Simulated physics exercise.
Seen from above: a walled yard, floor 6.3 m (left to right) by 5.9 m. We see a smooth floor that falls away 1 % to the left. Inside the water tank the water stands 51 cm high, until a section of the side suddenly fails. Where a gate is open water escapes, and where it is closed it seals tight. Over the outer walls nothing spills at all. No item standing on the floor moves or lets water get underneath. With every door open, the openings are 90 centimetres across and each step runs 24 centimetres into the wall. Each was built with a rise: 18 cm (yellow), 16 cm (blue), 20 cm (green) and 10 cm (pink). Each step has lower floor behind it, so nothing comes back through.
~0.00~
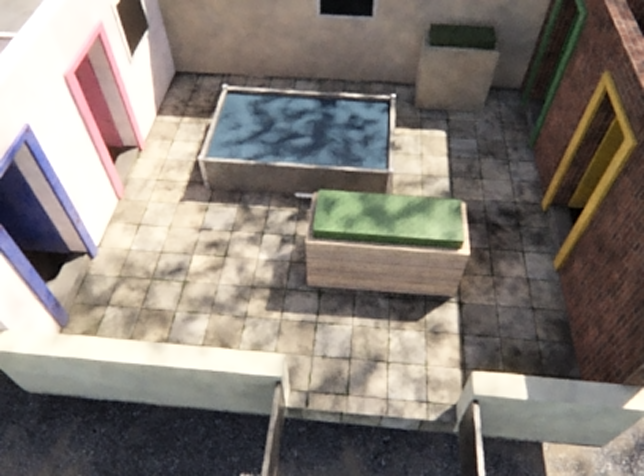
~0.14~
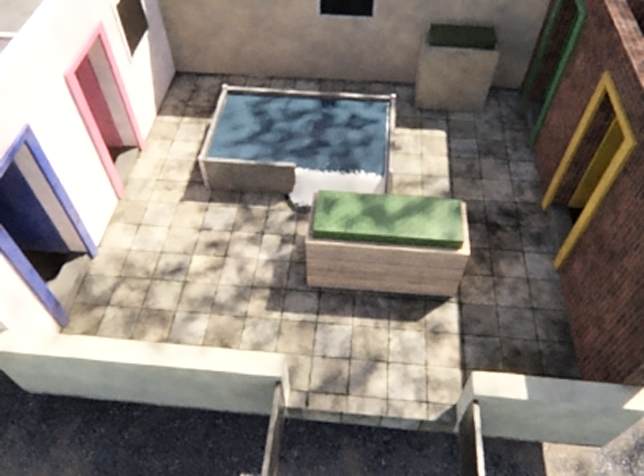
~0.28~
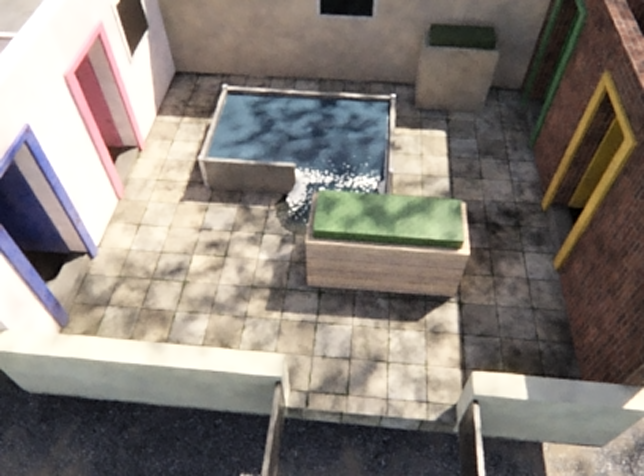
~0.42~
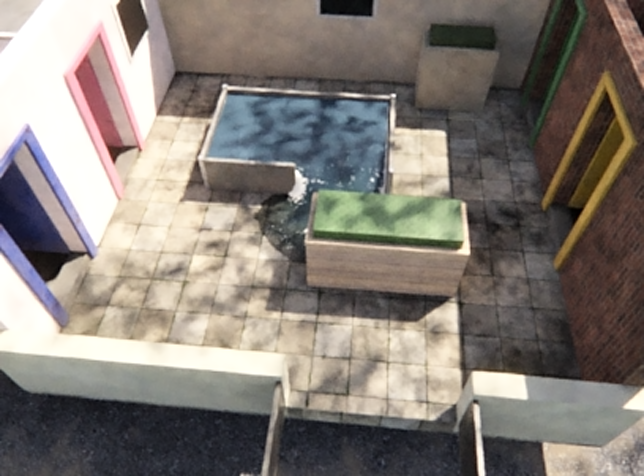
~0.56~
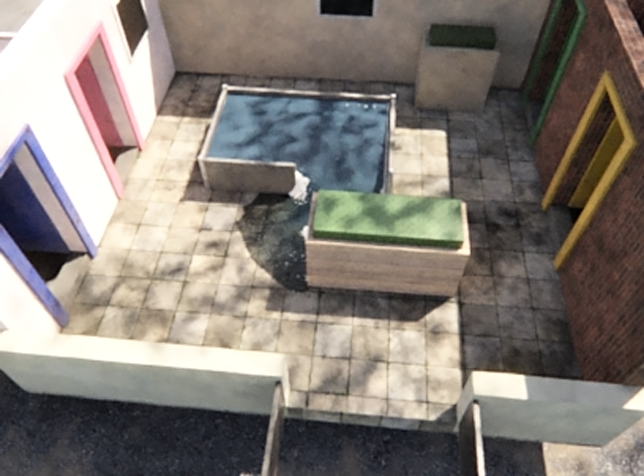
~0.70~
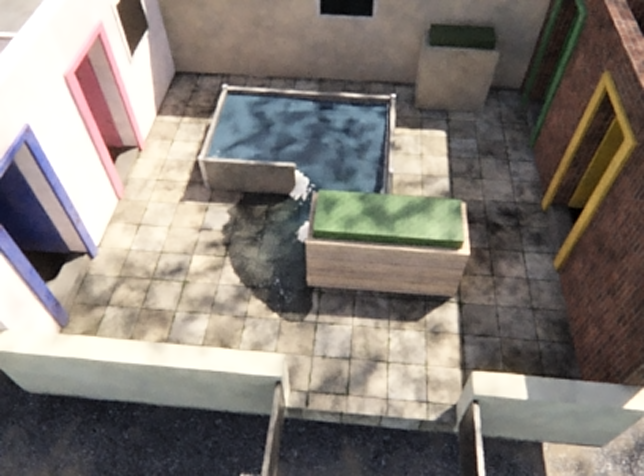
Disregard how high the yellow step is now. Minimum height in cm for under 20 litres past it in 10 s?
Approx. 17 cm.
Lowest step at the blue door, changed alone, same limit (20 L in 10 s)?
Door blue, min height approx. 10.5 cm.
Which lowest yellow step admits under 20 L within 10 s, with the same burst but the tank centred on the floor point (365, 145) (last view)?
Close to 20 cm would do it.
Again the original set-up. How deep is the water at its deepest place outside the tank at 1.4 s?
Max depth: Near 42 cm.
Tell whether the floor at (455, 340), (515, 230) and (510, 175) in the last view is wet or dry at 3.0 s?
1: Unwetted; 2: Awash; 3: Awash.
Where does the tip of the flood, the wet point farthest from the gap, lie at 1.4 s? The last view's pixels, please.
(194, 377).
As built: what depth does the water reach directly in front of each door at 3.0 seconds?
In cm - yellow: 20, blue: 13, green: 7, pink: 6.
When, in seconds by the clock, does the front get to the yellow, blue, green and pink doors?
The yellow door at 1.6 s, the blue door at 2.0 s, the green door at 2.4 s, the pink door at 2.8 s.
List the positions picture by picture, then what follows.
Still water, 51 cm deep, in the water tank at (302, 131); the yellow door at (578, 186) is dry, in the first picture.
The front is at (303, 209), 0.3 m from the gap at a hidden place; 0.3 m2 of floor is wet, 51 cm left at the back, in the second picture.
Water pours out at a hidden place and has run 0.7 m, to (296, 228); about 9 cm deep outside, 51 cm at the back, in the third picture.
The front is at (300, 256), 1.2 m from the gap at a hidden place; 1.6 m2 of floor is wet, 51 cm left at the back, in the fourth picture.
Water pours out at a hidden place and has run 1.7 m, to (300, 285); about 8 cm deep outside, 50 cm at the back, in the fifth picture.
The gap is at a hidden place, the front 2.1 m out at (291, 313); the back of the water tank holds 44 cm; 1.5 m in a straight line remain to the yellow door at (578, 186), in the sixth picture.
After 1.4 s water covers 20 % of the floor, deepest (42 cm) near (346, 231); it has not reached the yellow door.
After 3.0 s water covers 55 % of the floor, deepest (26 cm) near (333, 230); 20 cm at the yellow door, 12 litres in over its 18 cm step.
After 10.0 s water covers 95 % of the floor, deepest (12 cm) near (149, 133); 6 cm at the yellow door, 15 litres in over its 18 cm step.
At the yellow door as built, the water arrived by 1.6 s and peaked near 25 cm at 2.0 s.
Run again over the same 10 s with other heights there, 45 litres in over 14 cm, 11 litres over 19 cm. The limit of 20 litres is kept from about 17 cm up.
